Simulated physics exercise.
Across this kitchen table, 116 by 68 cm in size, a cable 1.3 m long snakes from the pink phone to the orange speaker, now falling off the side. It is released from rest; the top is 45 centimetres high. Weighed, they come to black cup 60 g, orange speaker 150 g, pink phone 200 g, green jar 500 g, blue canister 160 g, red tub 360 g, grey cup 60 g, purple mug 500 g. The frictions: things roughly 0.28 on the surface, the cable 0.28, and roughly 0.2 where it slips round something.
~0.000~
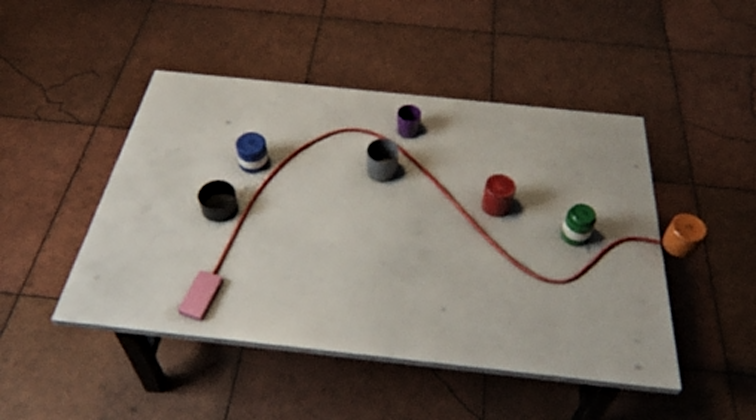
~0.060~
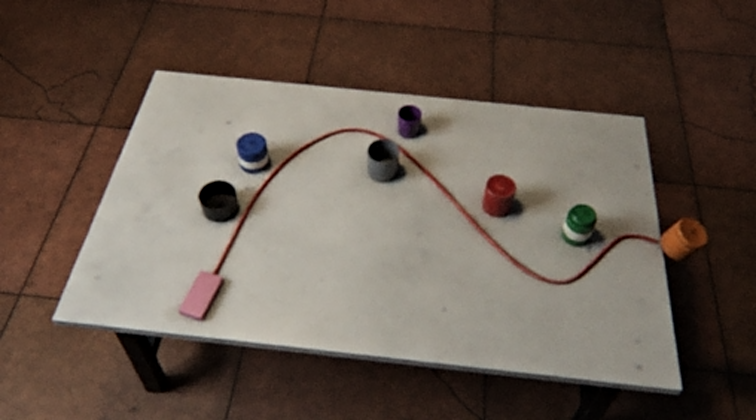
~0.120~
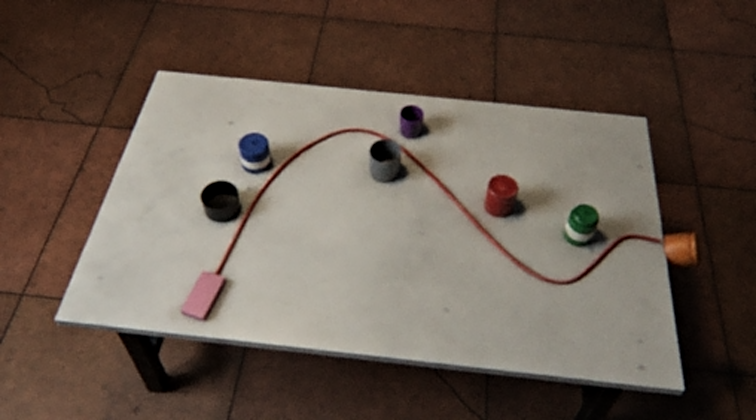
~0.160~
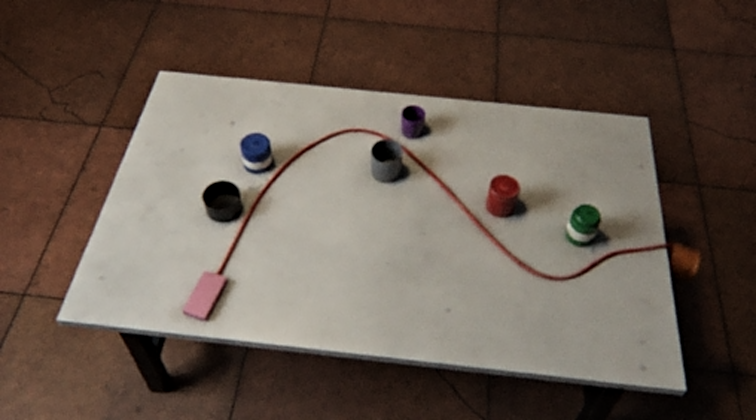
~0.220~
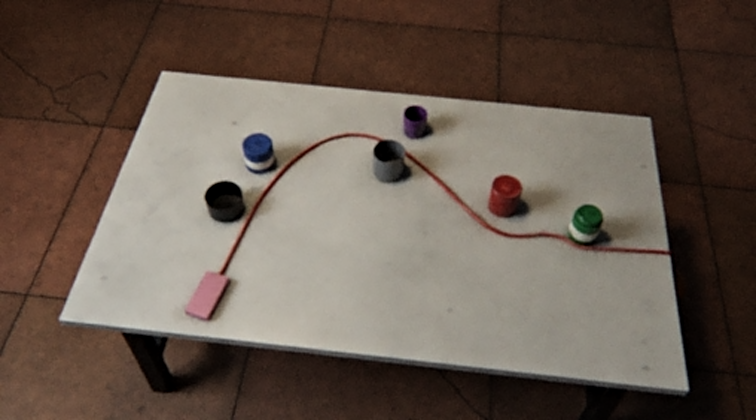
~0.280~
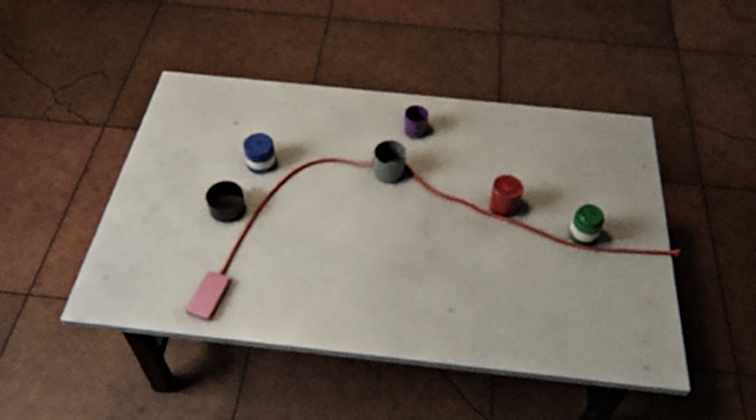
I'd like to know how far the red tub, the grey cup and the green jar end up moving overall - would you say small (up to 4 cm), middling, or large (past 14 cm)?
I would say the red tub moves a small distance, the grey cup moves a large distance, the green jar moves a small distance.
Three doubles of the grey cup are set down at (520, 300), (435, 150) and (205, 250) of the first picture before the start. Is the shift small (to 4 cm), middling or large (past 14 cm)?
In turn, the three show only a little movement, only a little movement and only a little movement.
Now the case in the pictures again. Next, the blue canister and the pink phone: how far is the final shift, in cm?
Net shift - blue canister 0 cm, pink phone 2 cm.
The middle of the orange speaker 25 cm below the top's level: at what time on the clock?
Answer: 0.30 s on the clock.
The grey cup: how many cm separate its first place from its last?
Grey cup: Over the edge.
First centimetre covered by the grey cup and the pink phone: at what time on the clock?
Grey cup: 0.32 s; pink phone: 0.44 s.
After 0.5 s, the cable's tail end at (235, 277); grey cup 26 cm off its start, orange speaker over the edge, pink phone 1 cm off its start.
After 0.7 s, the cable's tail end at (235, 278); grey cup 46 cm off its start, orange speaker over the edge, pink phone 2 cm off its start.
After 1.0 s, the cable's tail end at (235, 278); grey cup over the edge, orange speaker over the edge, pink phone 2 cm off its start at (216, 292).
After 1.2 s, the cable's tail end at (235, 278); grey cup over the edge, orange speaker over the edge, pink phone 2 cm off its start.
After 2.4 s, the cable's tail end at (235, 278); grey cup over the edge, red tub 0 cm off its start at (509, 186), green jar 0 cm off its start at (591, 214), orange speaker over the edge.
